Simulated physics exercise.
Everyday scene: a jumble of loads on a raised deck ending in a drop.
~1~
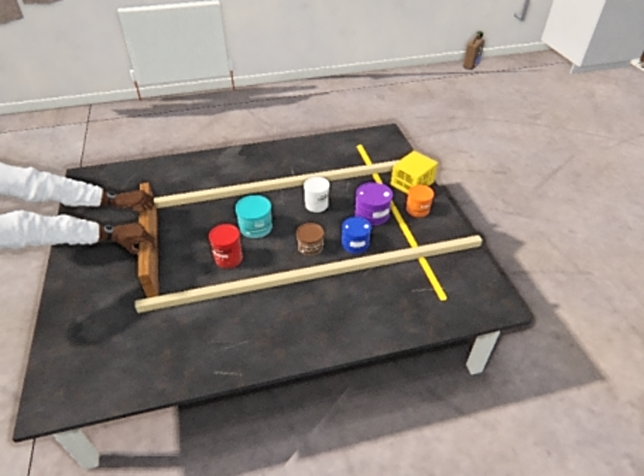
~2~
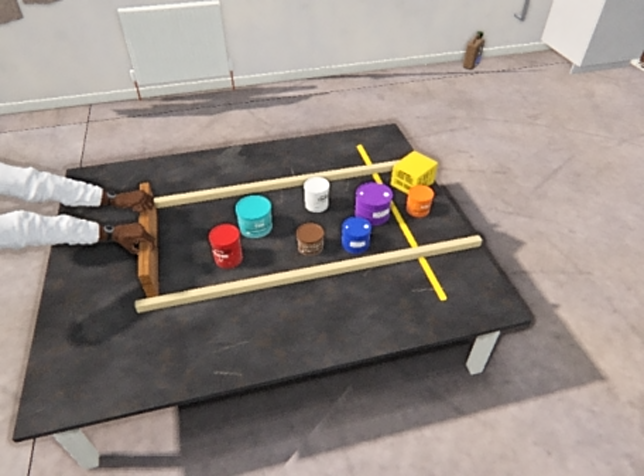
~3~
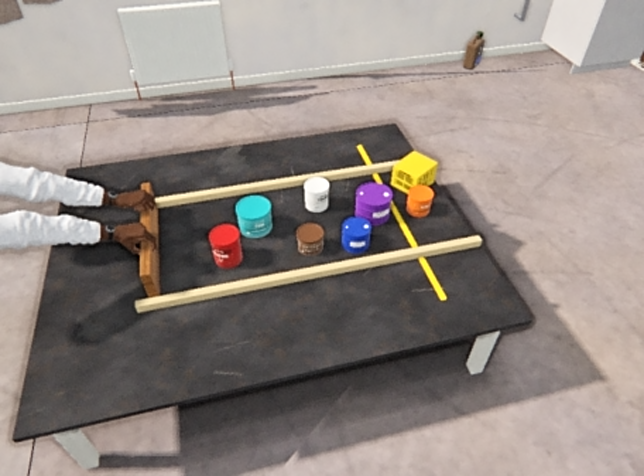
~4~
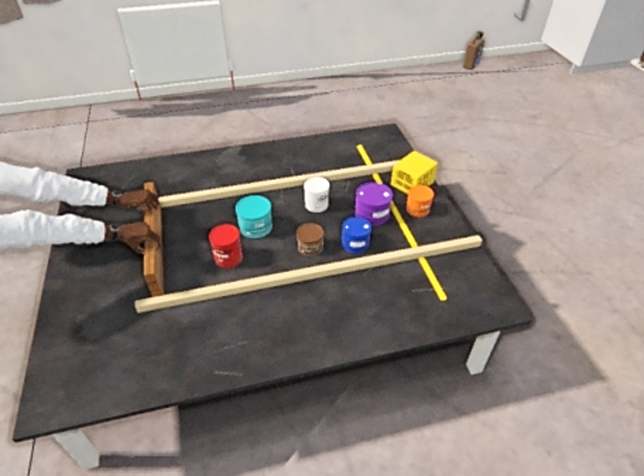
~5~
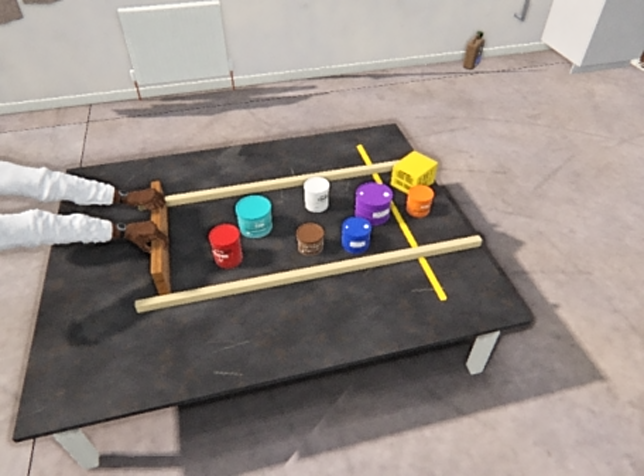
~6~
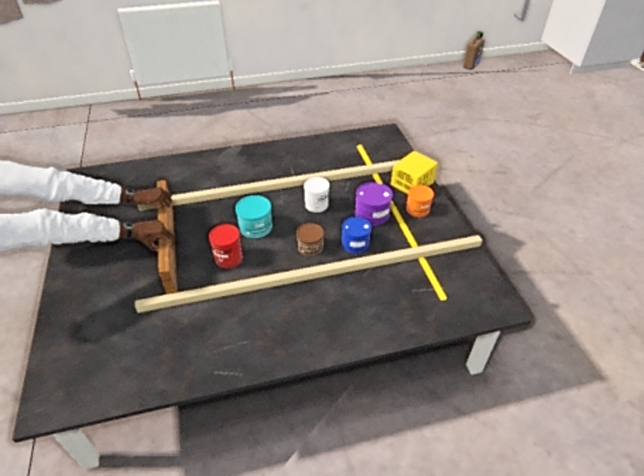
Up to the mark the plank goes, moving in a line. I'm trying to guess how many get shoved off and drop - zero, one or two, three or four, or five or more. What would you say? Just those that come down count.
I would say one or two.
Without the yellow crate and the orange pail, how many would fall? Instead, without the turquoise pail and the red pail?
Going first to second: 0 and 0.
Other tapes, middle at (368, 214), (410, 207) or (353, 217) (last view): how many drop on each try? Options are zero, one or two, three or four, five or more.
First no fall at all, then three to four, then none.
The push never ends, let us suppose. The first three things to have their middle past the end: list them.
Orange pail, blue canister, purple canister.
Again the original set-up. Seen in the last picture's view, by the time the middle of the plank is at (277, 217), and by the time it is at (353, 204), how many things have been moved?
The counts are 3 and 7.
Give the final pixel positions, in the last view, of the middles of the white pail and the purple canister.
The white pail at (393, 175), the purple canister at (441, 197).
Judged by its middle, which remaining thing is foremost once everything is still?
Nearest at the end: The blue canister.
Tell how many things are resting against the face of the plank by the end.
The figure is 3.
Soon after, none off yet; yellow crate at rest near (414, 174); orange pail at rest near (419, 201); purple canister at rest near (373, 204).
At rest, the number that fall off is one or two; fallen, orange pail.
